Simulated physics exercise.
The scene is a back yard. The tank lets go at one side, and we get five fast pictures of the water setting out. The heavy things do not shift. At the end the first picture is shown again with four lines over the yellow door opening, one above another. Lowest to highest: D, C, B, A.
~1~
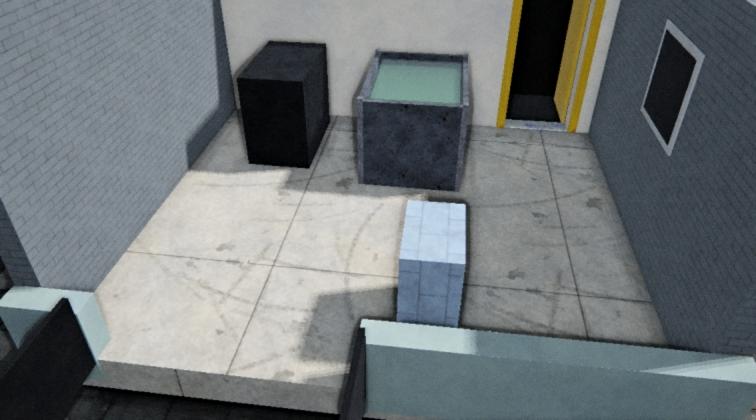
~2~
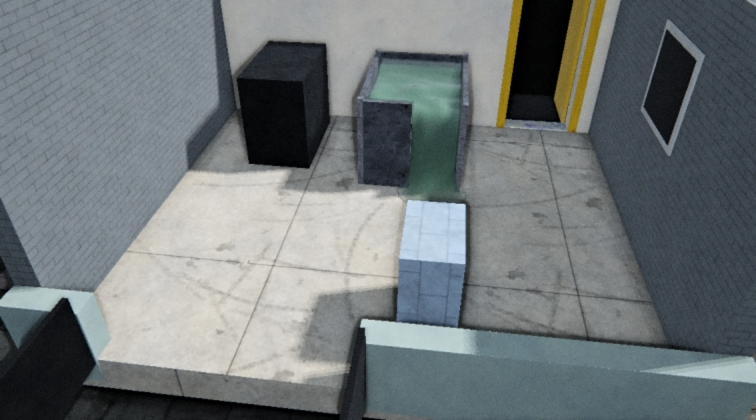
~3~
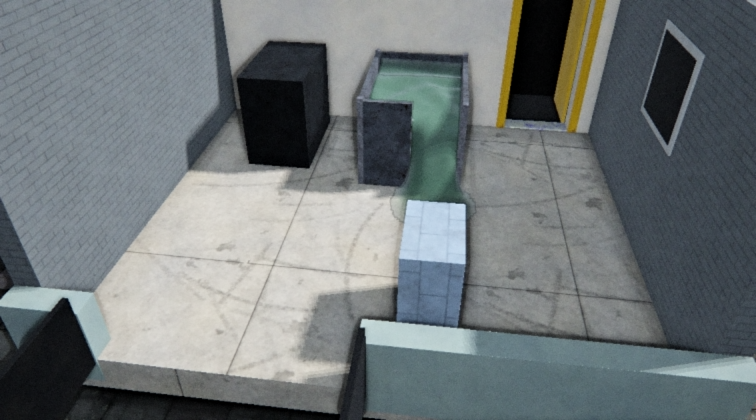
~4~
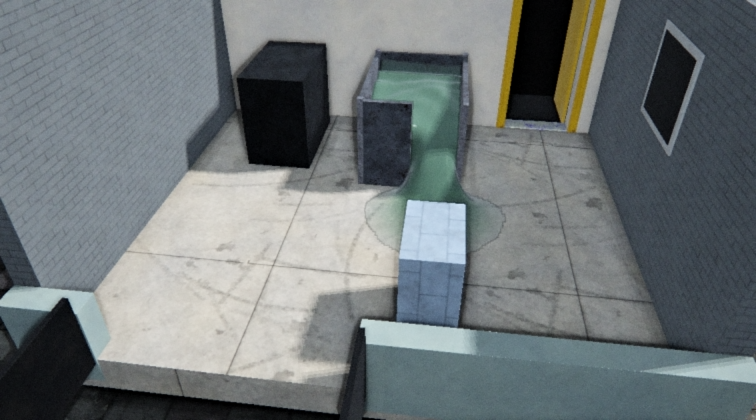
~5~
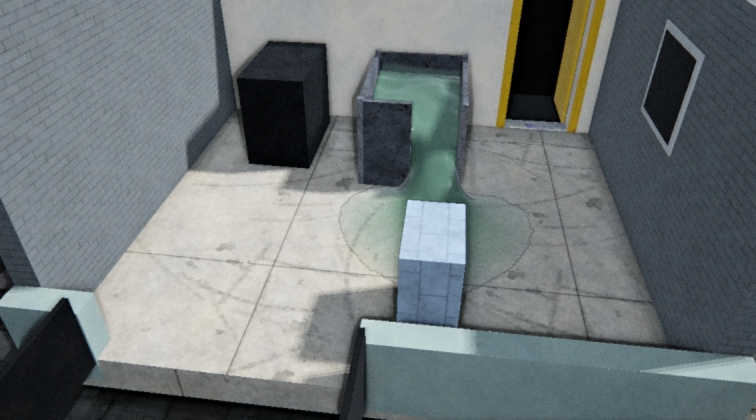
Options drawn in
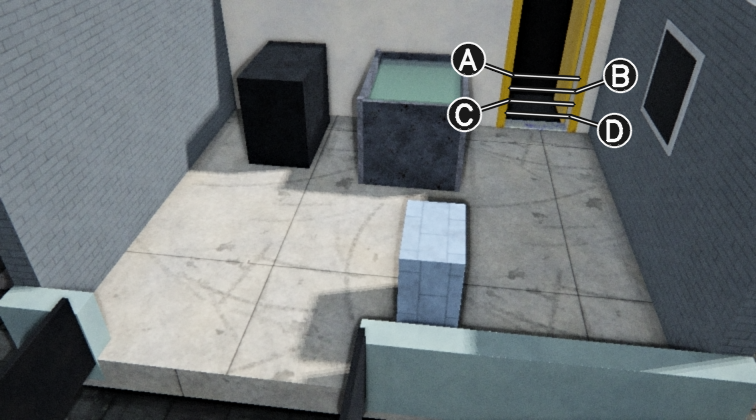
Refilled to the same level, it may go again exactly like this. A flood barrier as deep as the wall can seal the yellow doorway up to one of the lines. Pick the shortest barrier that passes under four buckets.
D is the one.
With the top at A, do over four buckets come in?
No.
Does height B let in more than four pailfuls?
No.
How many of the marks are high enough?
All of them.
On the marked copy, A at (545, 76); B at (543, 89); C at (540, 102); D at (538, 114); from the bottom up D, C, B, A.
Choosing A, nothing gets over.
Choosing B, nothing gets over.
Choosing C, nothing gets over.
Choosing D, nothing gets over.
